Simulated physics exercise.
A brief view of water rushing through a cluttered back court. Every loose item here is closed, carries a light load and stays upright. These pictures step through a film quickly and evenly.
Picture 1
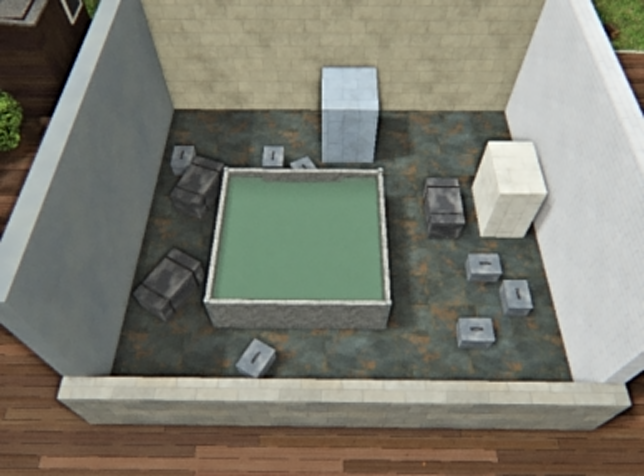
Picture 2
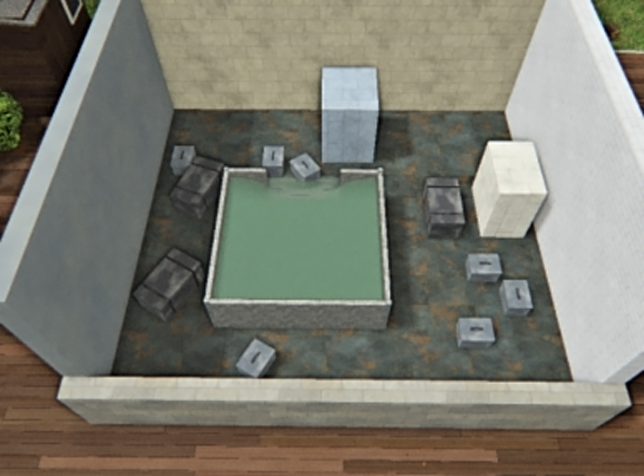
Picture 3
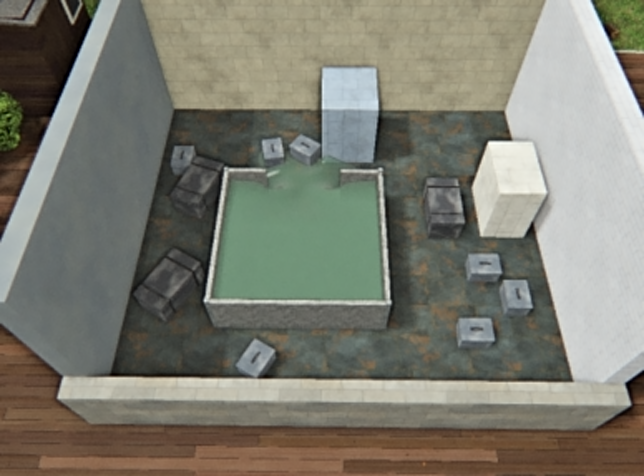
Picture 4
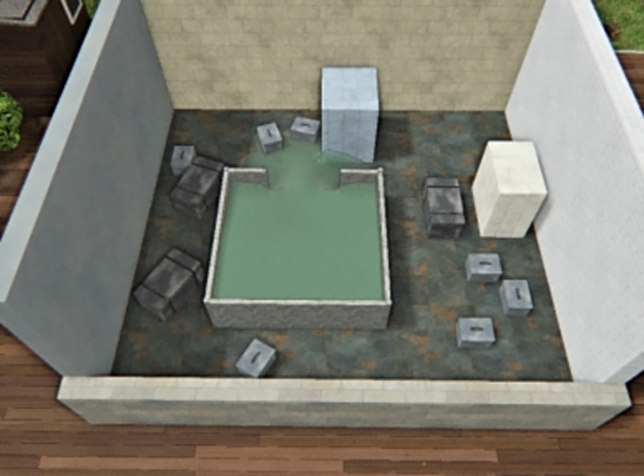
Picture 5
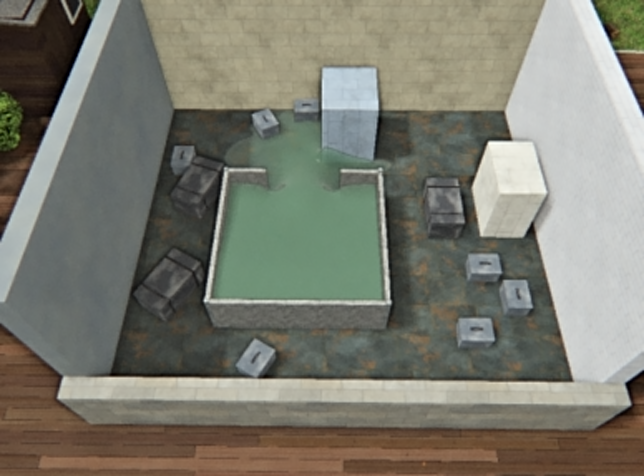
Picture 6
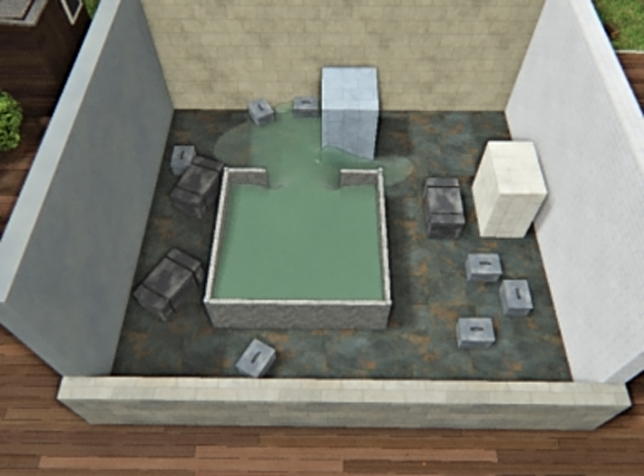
Green water pours through a gap in the tank's back wall, pushing two small totes backward.
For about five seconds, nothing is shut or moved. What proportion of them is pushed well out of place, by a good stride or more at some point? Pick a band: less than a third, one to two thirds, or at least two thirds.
The fraction is at least two thirds of them.
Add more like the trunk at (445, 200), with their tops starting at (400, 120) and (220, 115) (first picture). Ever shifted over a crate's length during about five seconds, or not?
Result, in sequence - displaced that far / displaced that far.
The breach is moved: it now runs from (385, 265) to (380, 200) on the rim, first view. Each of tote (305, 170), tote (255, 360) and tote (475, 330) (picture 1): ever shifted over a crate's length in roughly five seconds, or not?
First under that mark, then beyond that mark, then beyond that mark.
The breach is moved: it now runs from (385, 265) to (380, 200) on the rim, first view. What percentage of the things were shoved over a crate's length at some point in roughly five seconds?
Near 50 %.
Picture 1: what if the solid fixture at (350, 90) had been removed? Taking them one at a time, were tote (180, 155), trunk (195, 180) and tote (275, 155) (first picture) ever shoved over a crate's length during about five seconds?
One at a time: The first traveled far, the second traveled far, the third traveled far.
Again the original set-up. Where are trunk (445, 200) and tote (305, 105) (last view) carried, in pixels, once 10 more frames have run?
Look for them at about (472, 218) and about (363, 99).
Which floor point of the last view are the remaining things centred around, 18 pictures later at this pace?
Around pixel (344, 285).
A moment on, 2 of 10 are well off their spots; 2 afloat.
Next, 2 of 10 are well off their spots; 3 afloat.
Later, 6 of 10 are well off their spots; 6 afloat.
In the end, 9 of 10 are well off their spots, and 9 have been at some point; 7 afloat.
